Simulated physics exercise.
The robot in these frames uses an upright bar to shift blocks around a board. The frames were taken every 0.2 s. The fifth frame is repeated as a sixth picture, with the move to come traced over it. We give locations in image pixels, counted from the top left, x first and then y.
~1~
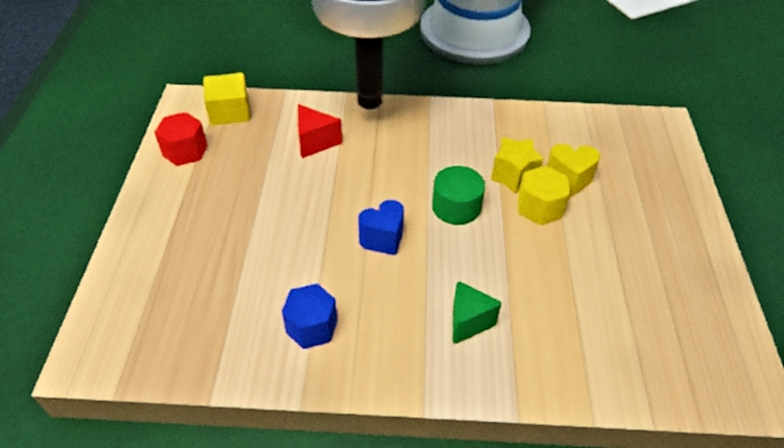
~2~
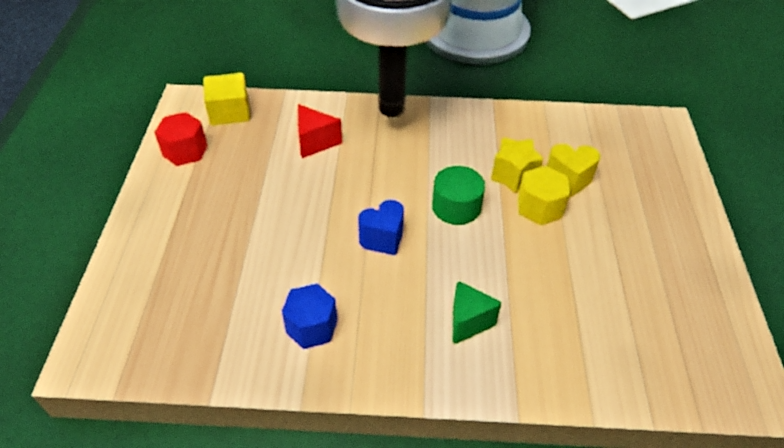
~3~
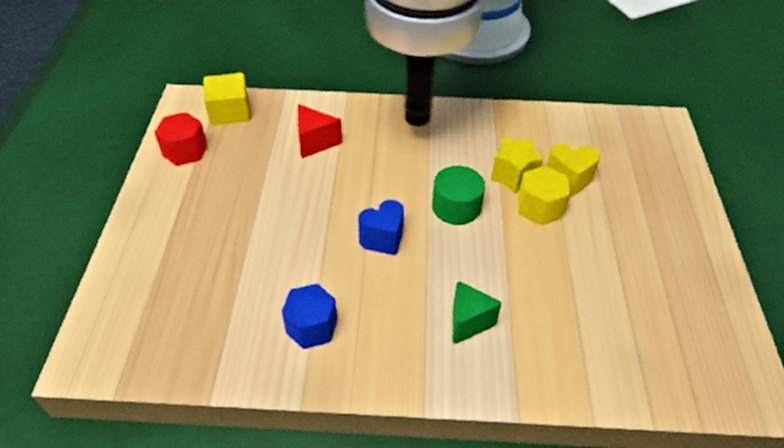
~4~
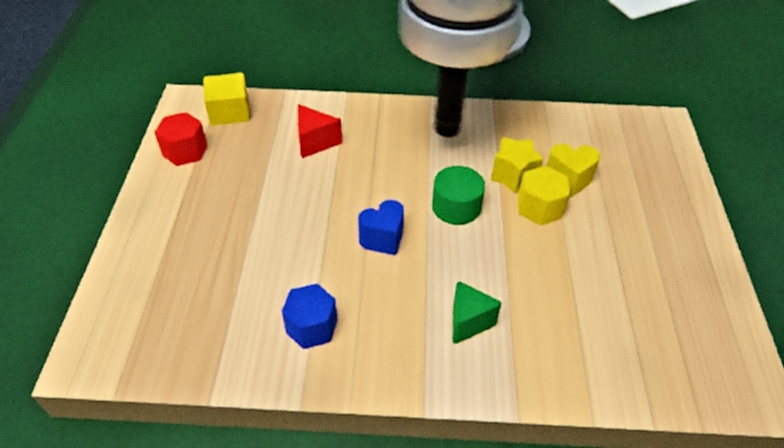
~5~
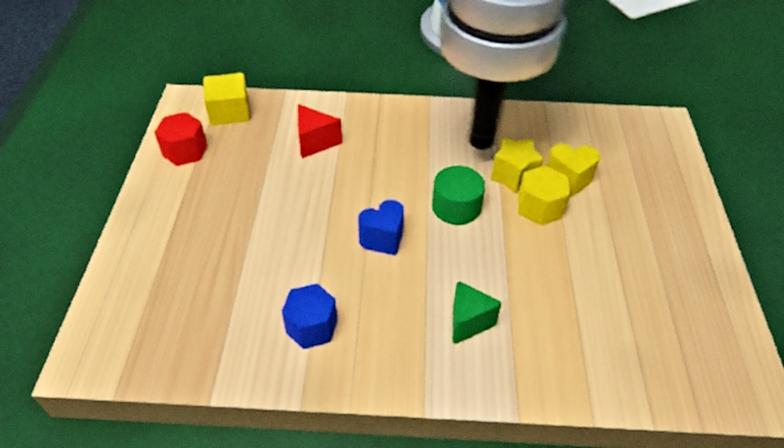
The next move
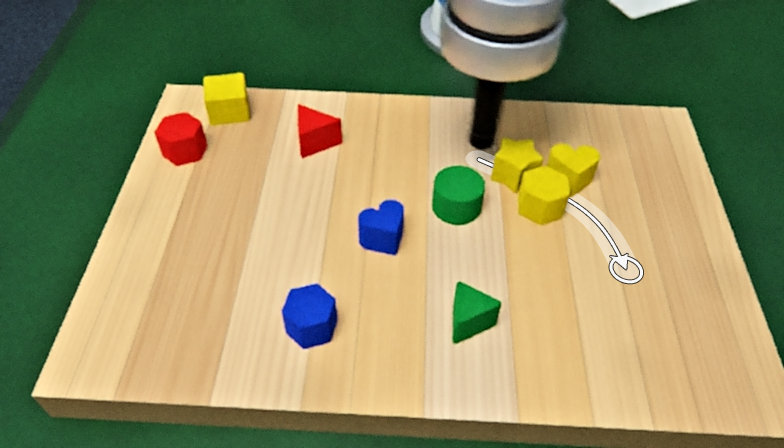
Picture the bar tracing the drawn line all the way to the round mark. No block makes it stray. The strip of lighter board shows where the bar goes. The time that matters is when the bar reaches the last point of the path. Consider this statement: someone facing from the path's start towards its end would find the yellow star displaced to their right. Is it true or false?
Answer: False.
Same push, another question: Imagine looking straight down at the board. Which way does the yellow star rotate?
Answer: Against the clock.
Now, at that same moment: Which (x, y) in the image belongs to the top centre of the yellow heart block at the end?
Around (670, 179).
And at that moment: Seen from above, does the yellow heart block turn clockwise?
I expect not.
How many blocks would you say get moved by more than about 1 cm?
I'm going with three or more.
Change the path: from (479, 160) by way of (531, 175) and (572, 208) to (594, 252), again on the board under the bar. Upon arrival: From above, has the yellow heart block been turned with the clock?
No - that is not the case.
Path on the board, from (479, 160) via (536, 185) and (592, 217), ending at (626, 270).
What follows on the original path. One third of the way, bar (542, 168); yellow star (574, 173); yellow hexagonal block (588, 209), turned 20° clockwise; yellow heart block (618, 168).
Two thirds of the way, bar (599, 201); yellow star (637, 202); yellow hexagonal block (611, 227), turned 55° clockwise; yellow heart block (668, 179), turned 50° anticlockwise.
At the end, bar (634, 253); green circle in place; yellow star (653, 213), turned 50° anticlockwise; yellow hexagonal block (620, 273), turned 110° clockwise; yellow heart block (670, 179), turned 50° anticlockwise.
